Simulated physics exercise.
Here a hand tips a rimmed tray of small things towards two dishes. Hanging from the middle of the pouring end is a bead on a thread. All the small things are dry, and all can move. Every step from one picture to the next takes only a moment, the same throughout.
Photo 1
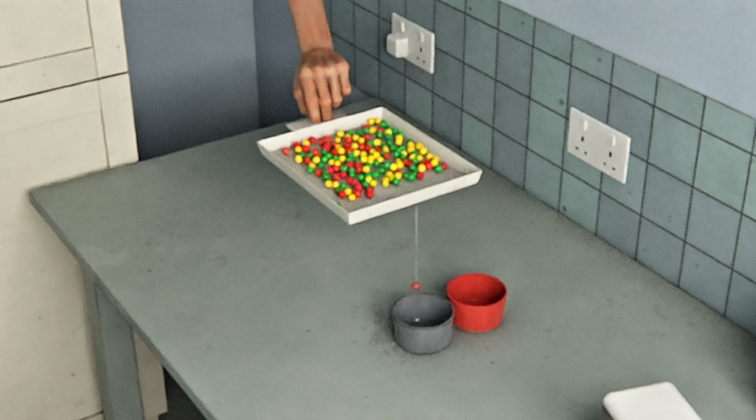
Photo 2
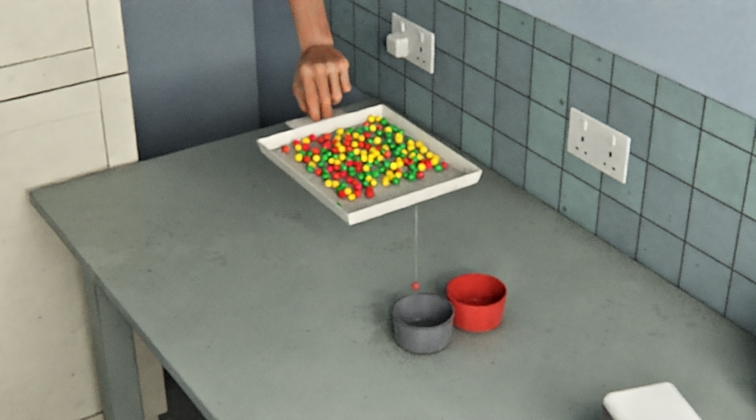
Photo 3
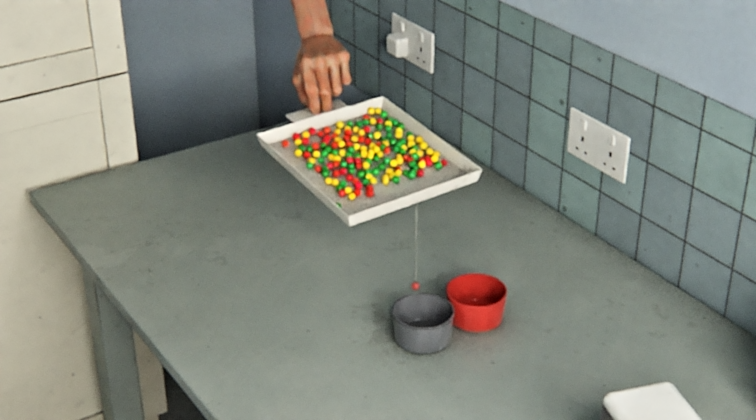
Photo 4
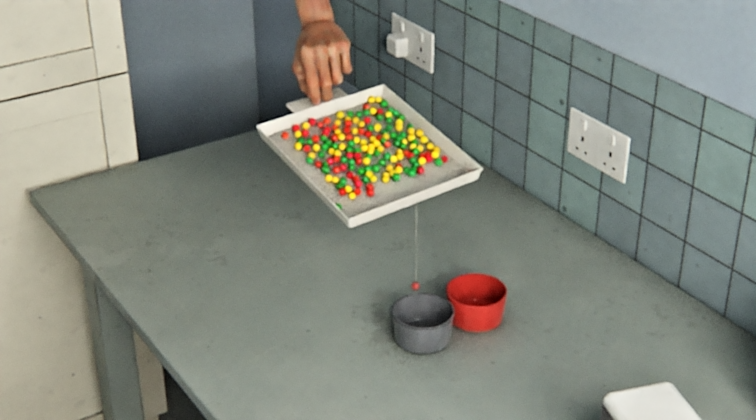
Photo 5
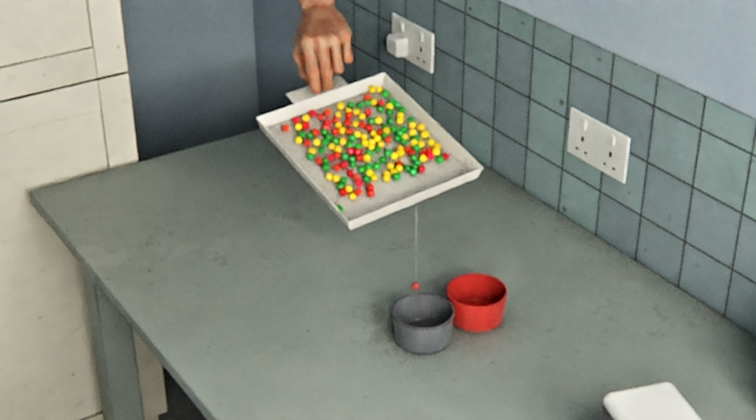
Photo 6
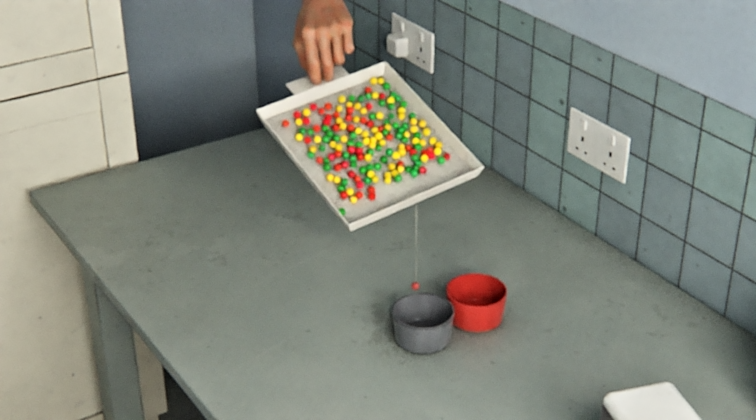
At first, a hand holds a white rimmed tray of red, yellow and green beads nearly level above a grey dish and a red dish. The hand then gradually raises the back of the tray, steepening its slope with the left front corner lowest, and the beads shift and spread apart slightly.
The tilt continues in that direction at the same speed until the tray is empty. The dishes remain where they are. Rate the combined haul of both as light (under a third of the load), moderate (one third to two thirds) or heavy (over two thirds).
A light haul.
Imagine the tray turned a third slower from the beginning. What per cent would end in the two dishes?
Near 10 in a hundred.
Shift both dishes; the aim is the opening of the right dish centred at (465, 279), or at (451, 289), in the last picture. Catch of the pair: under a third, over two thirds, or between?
Trial 1 - under a third. Trial 2 - under a third.
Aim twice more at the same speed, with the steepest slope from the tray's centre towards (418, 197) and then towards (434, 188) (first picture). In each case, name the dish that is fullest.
Try one: Right-side dish; try two: Right-side dish.
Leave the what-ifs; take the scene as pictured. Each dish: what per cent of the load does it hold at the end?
Left dish 10 per cent; right dish 0 per cent.
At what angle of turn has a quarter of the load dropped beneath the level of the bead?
It sits at roughly 75°.
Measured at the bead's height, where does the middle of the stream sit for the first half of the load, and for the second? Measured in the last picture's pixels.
The first part passes (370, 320); everything after passes (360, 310).
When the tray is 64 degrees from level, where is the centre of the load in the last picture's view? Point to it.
Mark it at roughly (376, 214) in the final frame.
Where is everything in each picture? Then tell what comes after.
In the first frame, corners of the pouring end at (350, 211) and (477, 170), level; middle of the load at (364, 159), round plastic beads; left dish at (441, 337); right dish at (494, 315); bead on its thread at (415, 286).
In the second frame, corners of the pouring end at (350, 212) and (477, 170), level; middle of the load at (364, 158).
In the third frame, corners of the pouring end at (350, 214) and (477, 169), tipped barely, lowest at the left corner; middle of the load at (364, 154).
In the fourth frame, corners of the pouring end at (350, 216) and (478, 168), tipped a little, lowest at the left corner; middle of the load at (365, 148).
In the fifth frame, corners of the pouring end at (350, 219) and (478, 167), tipped a little, lowest at the left corner; middle of the load at (365, 143).
In the sixth frame, corners of the pouring end at (350, 221) and (479, 166), tipped clearly, lowest at the left corner; middle of the load at (366, 141), all on the move; left dish at (441, 337); right dish at (494, 315).
Soon, tray tipped steeply; most on the tray; a stray few in the left dish; a small part outside both; a small part in the air.
A while on, tray tipped past a quarter turn; a stray few on the tray; a small part in the left dish; most outside both; about a quarter in the air.
Towards the end, tray tipped past a quarter turn; a small part in the left dish; nearly all outside both.
Finally, tray tipped past a quarter turn; a small part in the left dish; none in the right dish; nearly all outside both.
